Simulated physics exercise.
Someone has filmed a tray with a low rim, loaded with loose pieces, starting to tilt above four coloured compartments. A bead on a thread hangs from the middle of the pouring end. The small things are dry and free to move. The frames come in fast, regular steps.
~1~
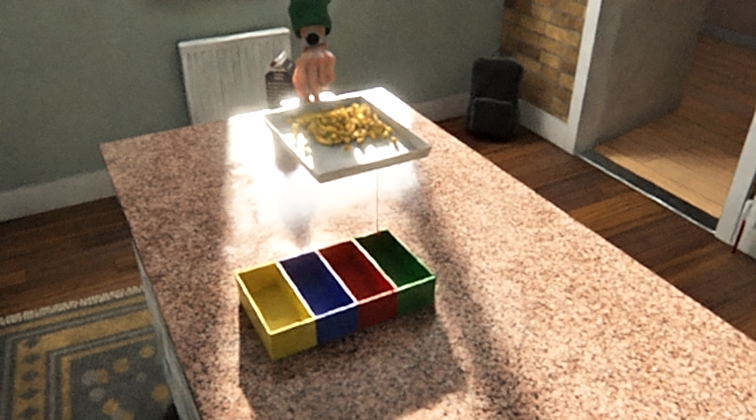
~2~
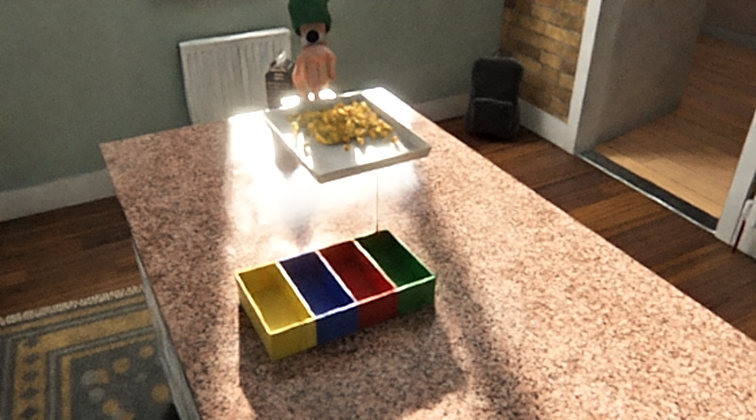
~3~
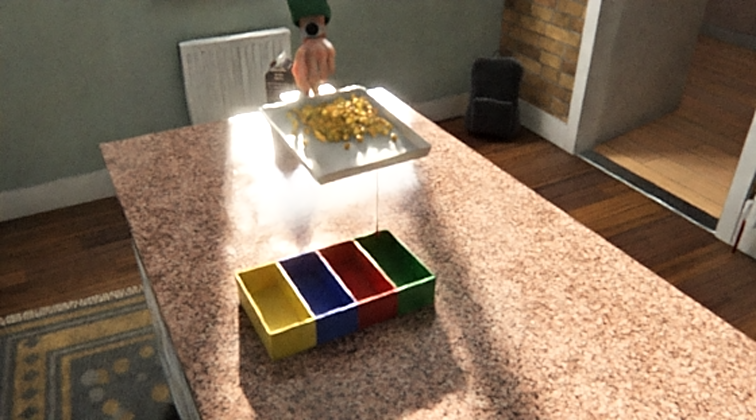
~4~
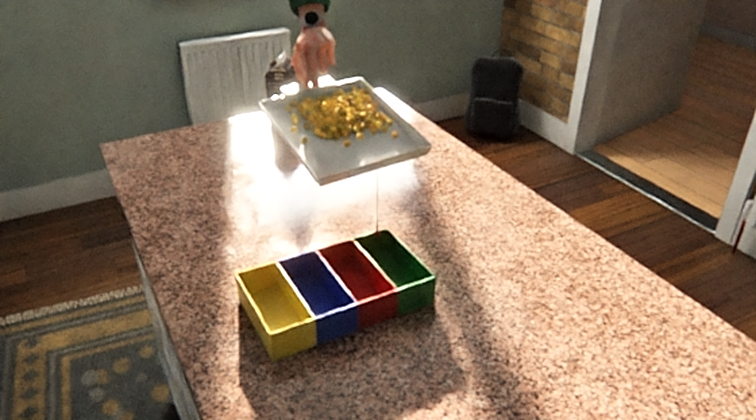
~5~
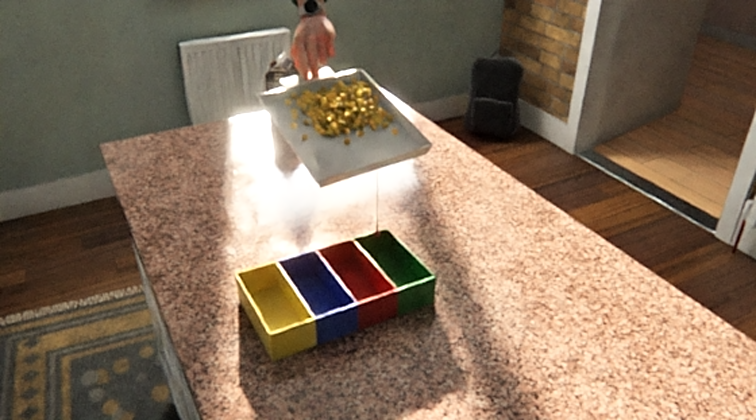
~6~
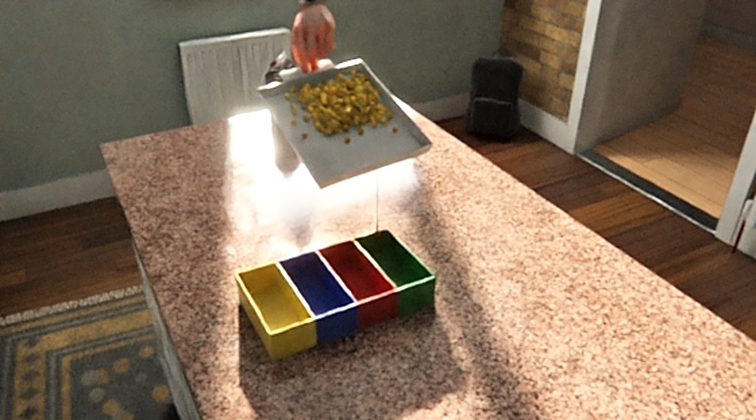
A white tray of yellow puffed pieces hangs above a speckled pinkish countertop, seen from above at an angle in a sunlit room with a wooden floor. Below it sits a box with yellow, blue, red and green compartments from left to right, and a hand reaches in behind the tray. The tray's far side rises, tilting it toward the near left corner, while the camera stays still.
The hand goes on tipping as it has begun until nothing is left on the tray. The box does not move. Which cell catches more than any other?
The red one ends fullest.
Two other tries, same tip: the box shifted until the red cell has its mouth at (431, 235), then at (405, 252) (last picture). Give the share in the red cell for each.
Roughly 0 per cent, and 10 per cent.
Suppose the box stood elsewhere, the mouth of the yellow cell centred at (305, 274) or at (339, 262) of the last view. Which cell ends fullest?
The first try: The blue one. The second: The cell in yellow.
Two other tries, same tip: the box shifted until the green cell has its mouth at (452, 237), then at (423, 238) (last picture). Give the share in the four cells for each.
First some 90, then 100 per cent.
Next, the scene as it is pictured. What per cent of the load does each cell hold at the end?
Yellow cell near 0; blue cell near 20; red cell near 60; green cell near 20.
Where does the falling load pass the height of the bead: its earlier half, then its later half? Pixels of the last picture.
Early half (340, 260), late half (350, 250).
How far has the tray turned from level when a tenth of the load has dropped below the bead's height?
Roughly 65°.
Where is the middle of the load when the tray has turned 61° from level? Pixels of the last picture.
Near (346, 168).
Just after the last frame, tray tipped steeply; the larger part on the tray; about a tenth in the blue cell; about a tenth in the red cell; just a few in the green cell; about a tenth falling or outside the box.
A moment on, tray tipped past a quarter turn; roughly half on the tray; about a tenth in the red cell; about a tenth in the blue cell; just a few in the green cell; roughly a quarter falling or outside the box.
Further on, tray tipped past a quarter turn; roughly half in the red cell; roughly a quarter in the blue cell; roughly a quarter in the green cell; just a few falling or outside the box.
When it is over, tray tipped past a quarter turn; roughly half in the red cell; roughly a quarter in the blue cell; roughly a quarter in the green cell; not one in the yellow cell; just a few outside the box.
